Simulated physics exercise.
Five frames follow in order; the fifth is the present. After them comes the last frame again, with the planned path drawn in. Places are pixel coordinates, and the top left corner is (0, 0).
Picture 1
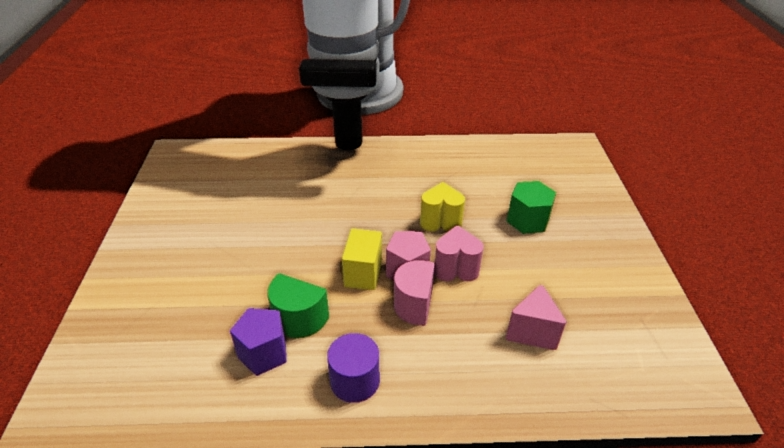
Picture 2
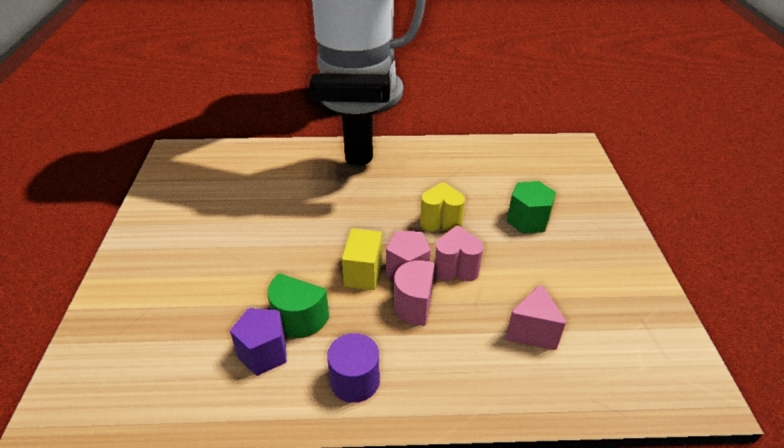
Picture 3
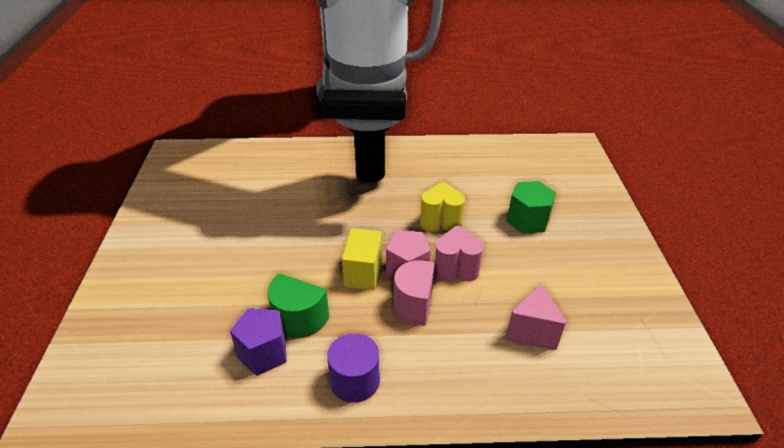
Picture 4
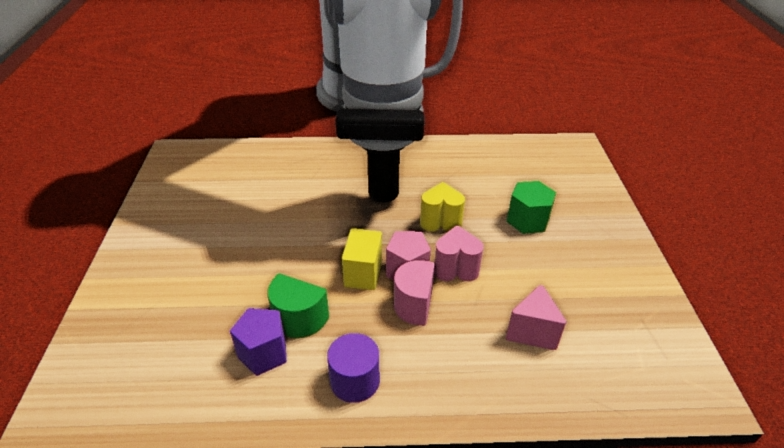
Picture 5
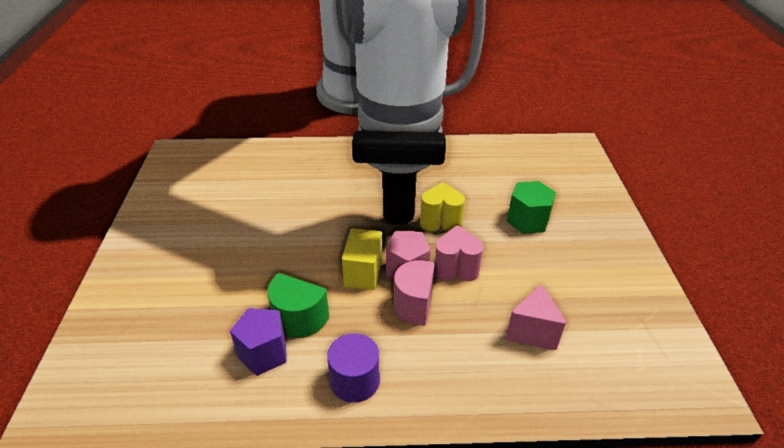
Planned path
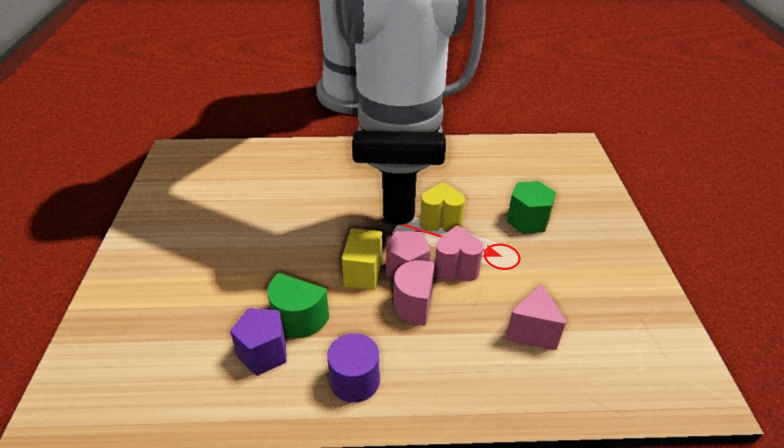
A grey robot arm with a black stick-like tip reaches over the far edge of a light wooden board on a red surface, viewed from the front and slightly above. A yellow block, yellow heart and cluster of pink blocks sit mid-board, with green and purple ones at lower left, a green hexagon and pink triangle at right. The tip moves steadily nearer and slightly right, ending beside the yellow heart, while the blocks and camera stay still.
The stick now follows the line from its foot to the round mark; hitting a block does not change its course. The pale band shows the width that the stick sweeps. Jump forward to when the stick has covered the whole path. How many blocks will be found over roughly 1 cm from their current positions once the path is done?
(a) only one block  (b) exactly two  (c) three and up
I choose a.
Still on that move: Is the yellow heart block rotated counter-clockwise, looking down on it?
Yes, that is how it ends up.
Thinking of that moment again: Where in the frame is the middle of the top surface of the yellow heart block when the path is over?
The middle of its upper face will lie at (480, 196).
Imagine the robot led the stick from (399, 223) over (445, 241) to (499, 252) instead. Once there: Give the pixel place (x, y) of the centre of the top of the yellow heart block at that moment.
For the centre of its top, I'd go with (477, 196).
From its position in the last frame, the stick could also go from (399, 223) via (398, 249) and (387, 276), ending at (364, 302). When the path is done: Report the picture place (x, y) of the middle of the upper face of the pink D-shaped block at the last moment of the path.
Around pixel (431, 298).
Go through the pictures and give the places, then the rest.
The first frame shows stick tip at (349, 143); block tops, yellow heart block at (443, 195); pink heart block at (459, 242).
The second frame shows stick at (359, 158); blocks unchanged.
The third frame shows stick at (371, 174); blocks unchanged.
The fourth frame shows stick at (384, 193); blocks unchanged.
The fifth frame shows stick at (399, 215); yellow heart block at (443, 195); pink heart block at (459, 242).
Path on the board, from (399, 223) directly to (502, 256).
On the path given first. One third of the way, stick at (433, 225); yellow heart block at (466, 195), turned 40° anticlockwise.
Two thirds of the way, stick at (468, 236); yellow heart block at (480, 196), turned 90° anticlockwise.
At the end, stick at (504, 248); yellow heart block at (480, 196), turned 95° anticlockwise; pink heart block in place.
